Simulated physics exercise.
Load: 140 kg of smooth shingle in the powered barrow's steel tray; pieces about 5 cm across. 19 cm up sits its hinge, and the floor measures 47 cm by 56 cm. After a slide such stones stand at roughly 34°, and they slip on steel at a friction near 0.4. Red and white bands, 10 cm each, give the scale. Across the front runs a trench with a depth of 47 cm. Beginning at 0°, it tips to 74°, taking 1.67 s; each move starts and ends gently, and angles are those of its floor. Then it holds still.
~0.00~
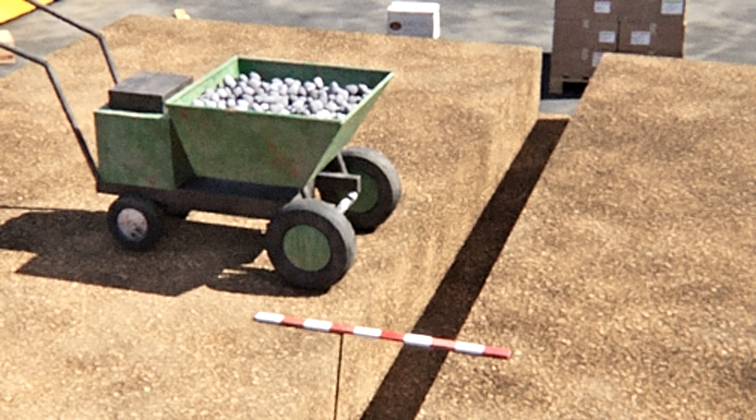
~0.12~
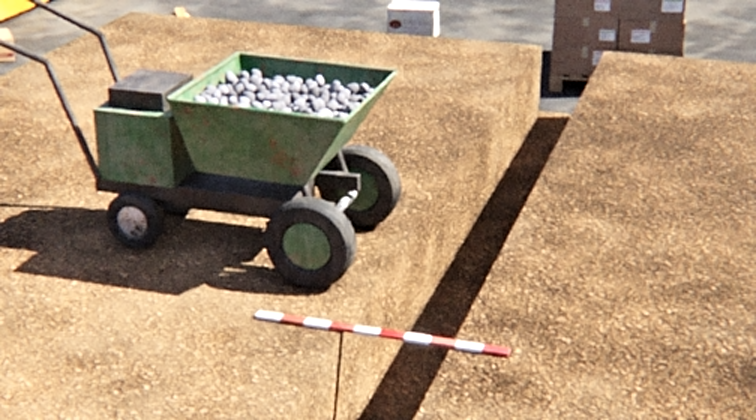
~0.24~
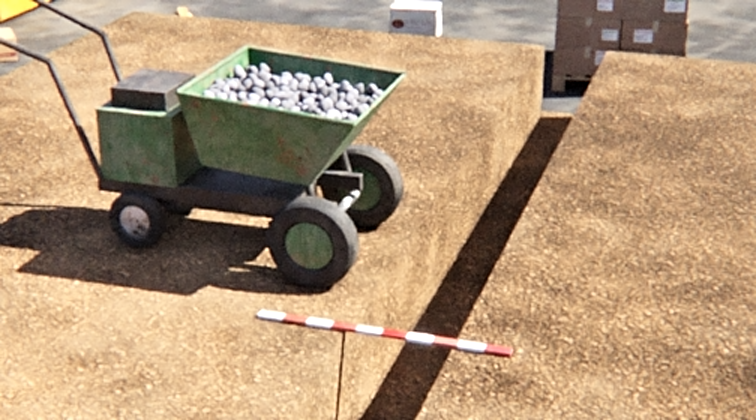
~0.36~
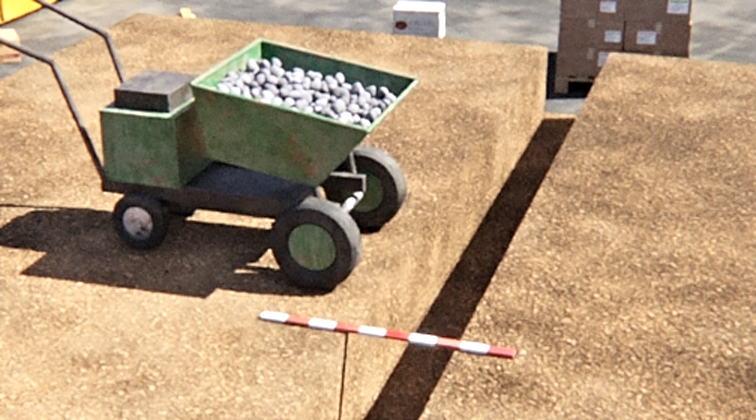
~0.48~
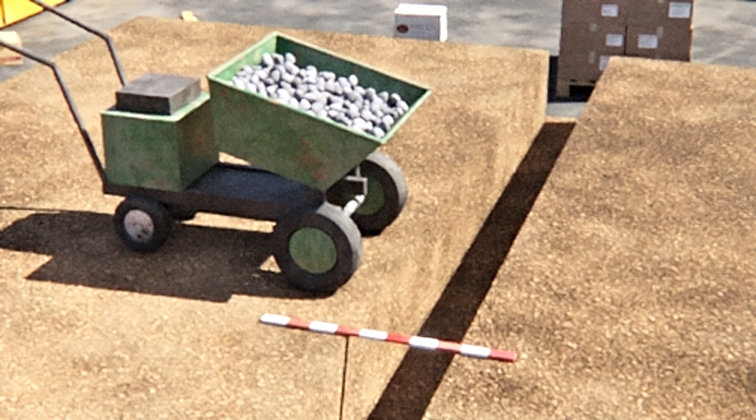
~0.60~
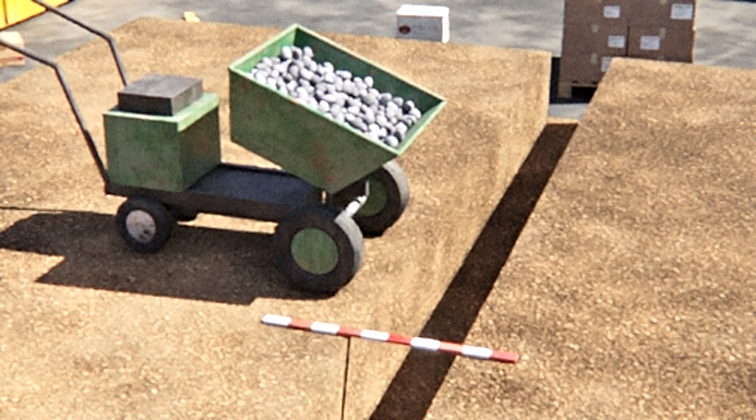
Green tray of grey stones on a small wheeled cart tilting gradually toward the right, beside a dark trench in brown ground.
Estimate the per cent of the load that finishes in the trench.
Roughly 43 percent.
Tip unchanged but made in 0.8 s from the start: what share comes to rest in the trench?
I'd put it at some 30 in a hundred.
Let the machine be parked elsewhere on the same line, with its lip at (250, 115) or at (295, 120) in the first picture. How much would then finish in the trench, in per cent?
I'd expect close to 100 per cent at the first and 90 per cent at the second.
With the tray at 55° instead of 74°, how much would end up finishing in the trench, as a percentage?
Close to 25 per cent then.
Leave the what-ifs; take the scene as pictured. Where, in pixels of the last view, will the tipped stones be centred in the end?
Somewhere near pixel (517, 278).
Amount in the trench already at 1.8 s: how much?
10 per cent, give or take.
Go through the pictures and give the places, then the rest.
In the first frame, the tray is at 0°, its lip at (342, 122); the top of the load is at (272, 89).
The second frame shows lip at (344, 122), floor tilted 1°, highest stones at (269, 85); the stones move at 0.1 m/s on average.
The third frame shows lip at (354, 124), floor tilted 4°, highest stones at (254, 79); the stones move at 0.3 m/s on average.
In the fourth frame, the tray is at 9°, its lip at (368, 131); the top of the load is at (258, 74); the stones move at 0.4 m/s on average.
In the fifth frame, the tray is at 15°, its lip at (382, 143); the top of the load is at (268, 67); the stones move at 0.5 m/s on average.
In the sixth frame, the tray is at 22°, its lip at (398, 155); the top of the load is at (286, 58); the stones move at 0.5 m/s on average.
After 1.2 s the floor is at 62°; 98 % in the tray, 1 % in the trench; the foremost stones are at (487, 256).
After 1.8 s the floor is at 74°; 46 % in the tray, 9 % in the trench, 45 % past the trench; the foremost stones are at (637, 317).
After 2.1 s the floor is at 74°; 22 % in the tray, 20 % in the trench, 58 % past the trench; the foremost stones are at (729, 329).
After 4.1 s the floor is at 74°; 0 % in the tray, 43 % in the trench, 57 % past the trench; the foremost stones are past the picture's edge.
